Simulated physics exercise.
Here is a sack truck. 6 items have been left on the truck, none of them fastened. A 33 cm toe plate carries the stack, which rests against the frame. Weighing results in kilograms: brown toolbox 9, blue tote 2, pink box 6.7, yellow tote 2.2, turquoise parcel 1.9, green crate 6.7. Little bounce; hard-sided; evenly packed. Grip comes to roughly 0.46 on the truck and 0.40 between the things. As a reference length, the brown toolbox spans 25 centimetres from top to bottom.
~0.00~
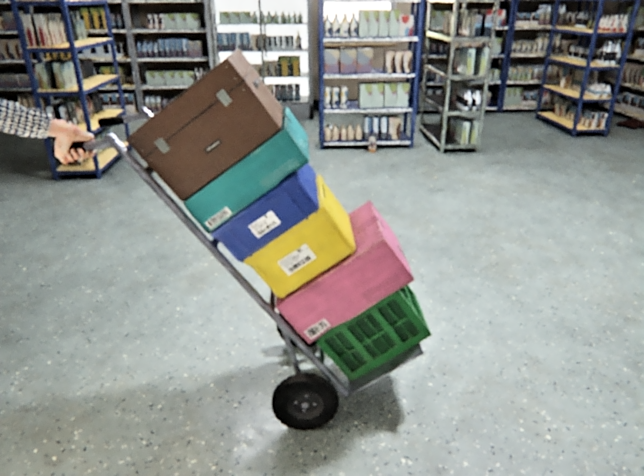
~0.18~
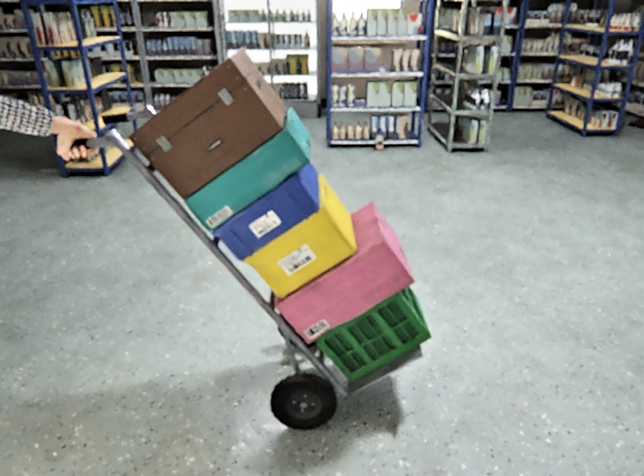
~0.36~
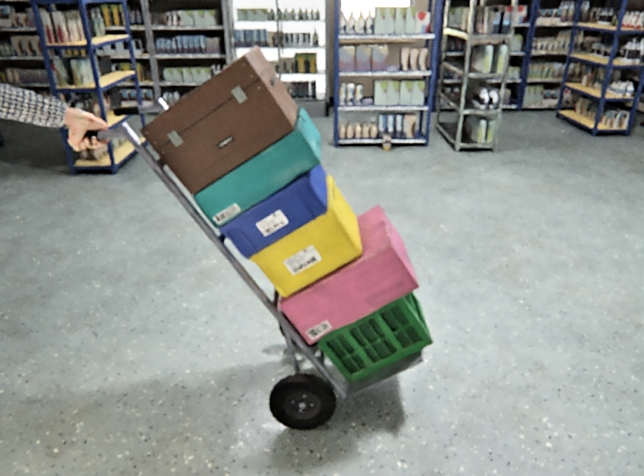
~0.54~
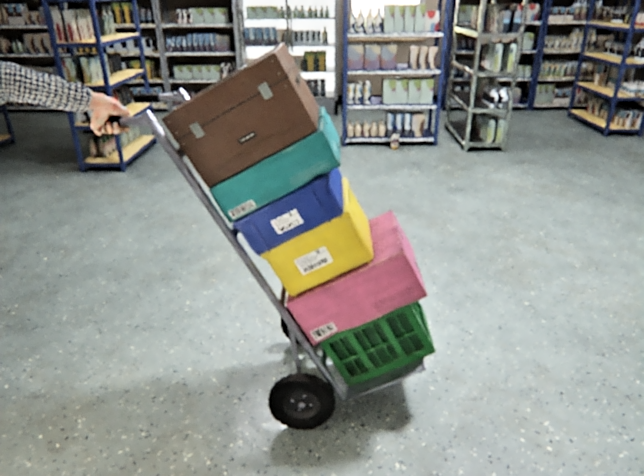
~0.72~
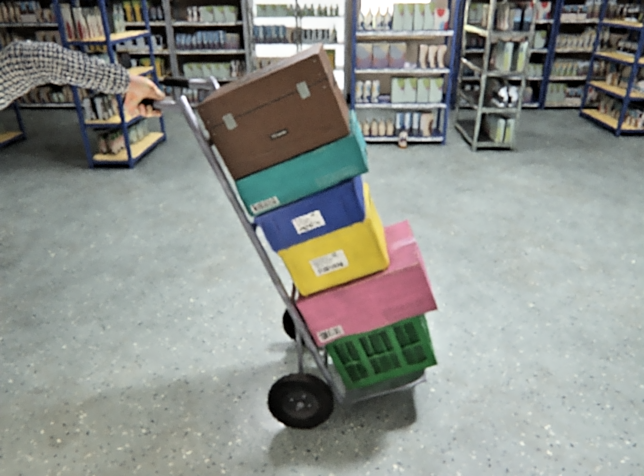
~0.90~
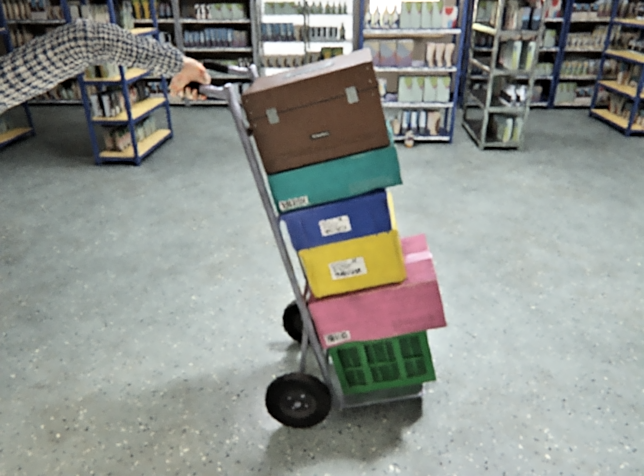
At first, a hand at the left grips the handle of a sack truck leaning well back to the left, loaded with six stacked items from a green crate up to a brown toolbox. The hand then pushes the handle up and to the right, slowly and then faster, swinging the stack closer to upright.
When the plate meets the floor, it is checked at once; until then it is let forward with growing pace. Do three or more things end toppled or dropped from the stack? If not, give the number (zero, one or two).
Yes.
After 1.60 s, truck upright; brown toolbox tipped 14° from how it sat near (479, 126); blue tote tipped 14° from how it sat near (440, 215); turquoise parcel tipped 14° from how it sat.
After 2.20 s, truck upright; brown toolbox and turquoise parcel now dropped from the stack; blue tote tipped 35° from how it sat near (520, 229); yellow tote tipped 35° from how it sat.
After 2.50 s, truck upright; blue tote, pink box and yellow tote now dropped from the stack; green crate tipped 65° from how it sat.
After 2.80 s, truck upright; green crate on its side.
At rest (3.7 s), dropped from the stack, brown toolbox, blue tote, pink box, yellow tote and turquoise parcel; tipped over on the truck, green crate.
